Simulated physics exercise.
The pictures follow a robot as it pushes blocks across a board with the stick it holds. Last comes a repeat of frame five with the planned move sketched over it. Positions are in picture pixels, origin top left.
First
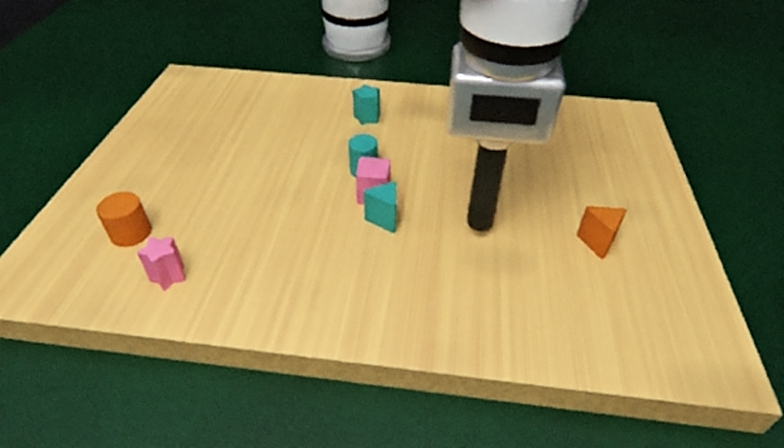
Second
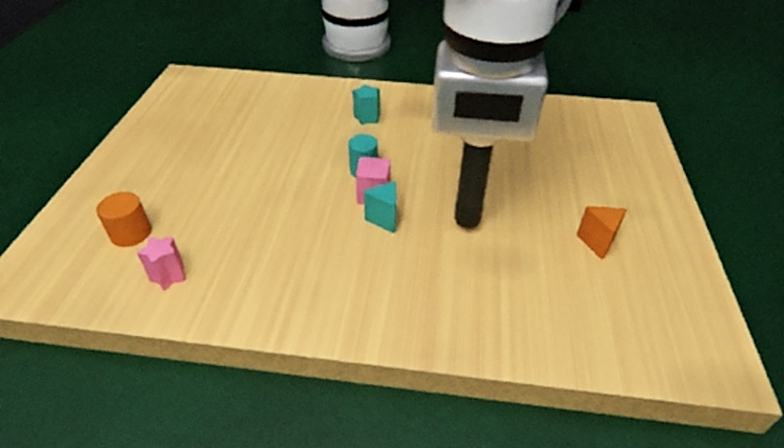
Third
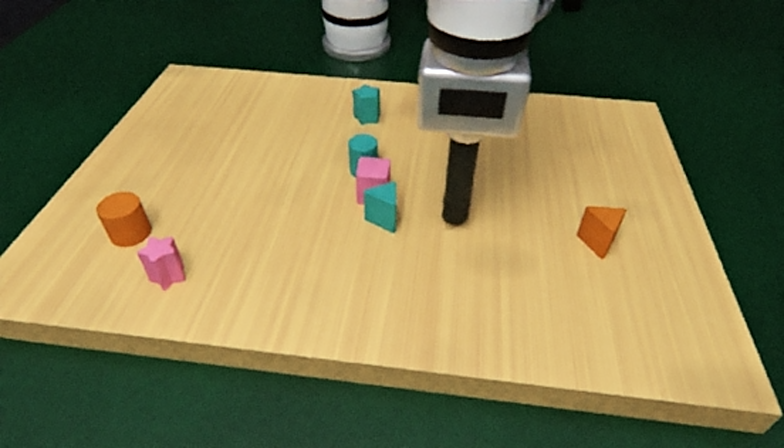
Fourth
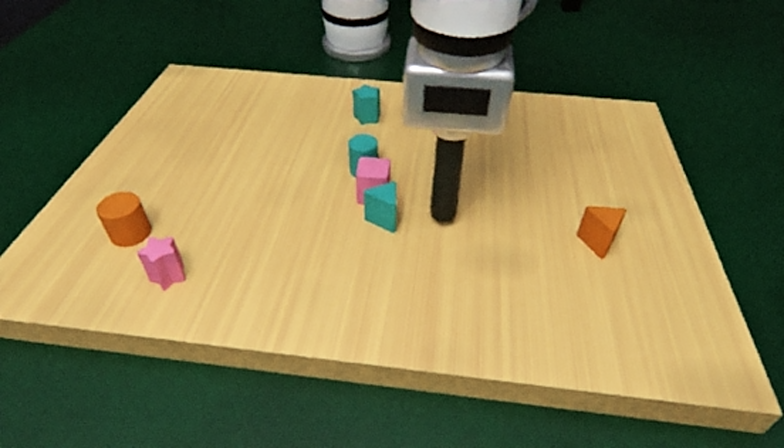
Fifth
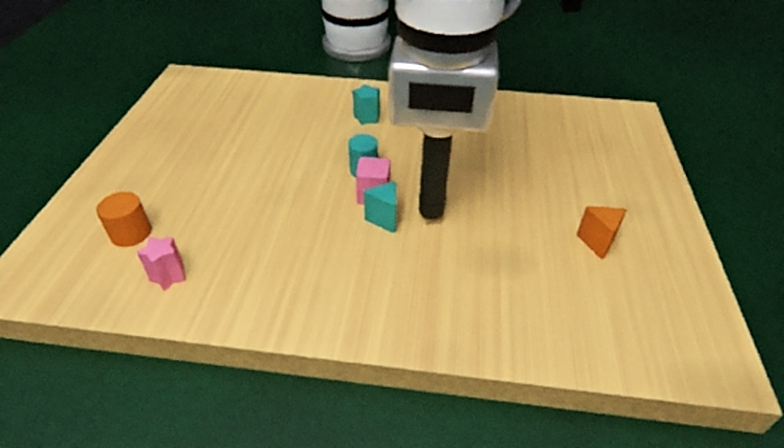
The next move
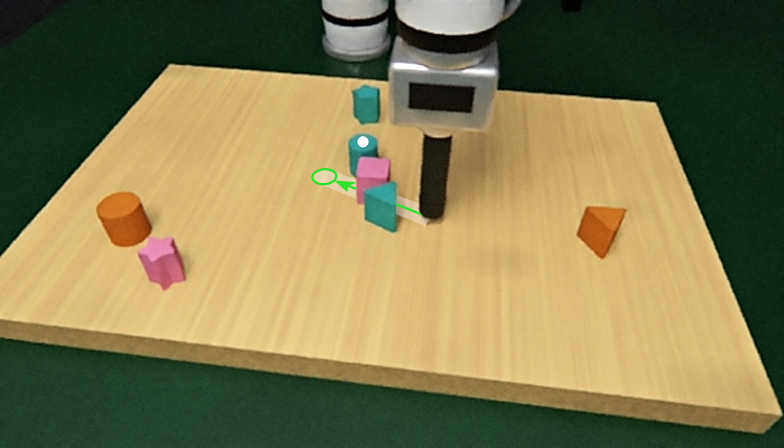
A robot arm holding a dark stick upright moved slowly left over a wooden board, drawing closer to a turquoise triangle, while the scattered turquoise, pink and orange blocks all stayed still.
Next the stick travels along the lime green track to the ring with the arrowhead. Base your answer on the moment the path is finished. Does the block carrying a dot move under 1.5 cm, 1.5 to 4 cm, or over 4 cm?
Within 1.5 cm.
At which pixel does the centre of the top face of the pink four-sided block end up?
In the picture, it is at (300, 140).
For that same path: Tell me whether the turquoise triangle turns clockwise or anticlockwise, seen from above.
Viewed from overhead, the turquoise triangle winds up turned anticlockwise.
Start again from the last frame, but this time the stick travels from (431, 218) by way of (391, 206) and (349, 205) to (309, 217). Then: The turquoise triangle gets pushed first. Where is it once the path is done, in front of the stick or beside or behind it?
It slides aside on the way.
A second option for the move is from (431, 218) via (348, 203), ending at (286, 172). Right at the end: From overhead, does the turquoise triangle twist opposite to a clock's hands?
Yes.
Drawn move, in a line from (431, 218) to (324, 177); the dot is on the turquoise circular block.
The first path, step by step. One third of the way, stick (393, 196); pink four-sided block (368, 165); turquoise triangle (379, 191), turned 35° anticlockwise.
Two thirds of the way, stick (357, 183); pink four-sided block (332, 152), turned 20° clockwise; turquoise triangle (378, 190), turned 45° anticlockwise.
At the end, stick (324, 170); turquoise circular block still; pink four-sided block (300, 140), turned 25° clockwise; turquoise triangle (378, 190), turned 45° anticlockwise.
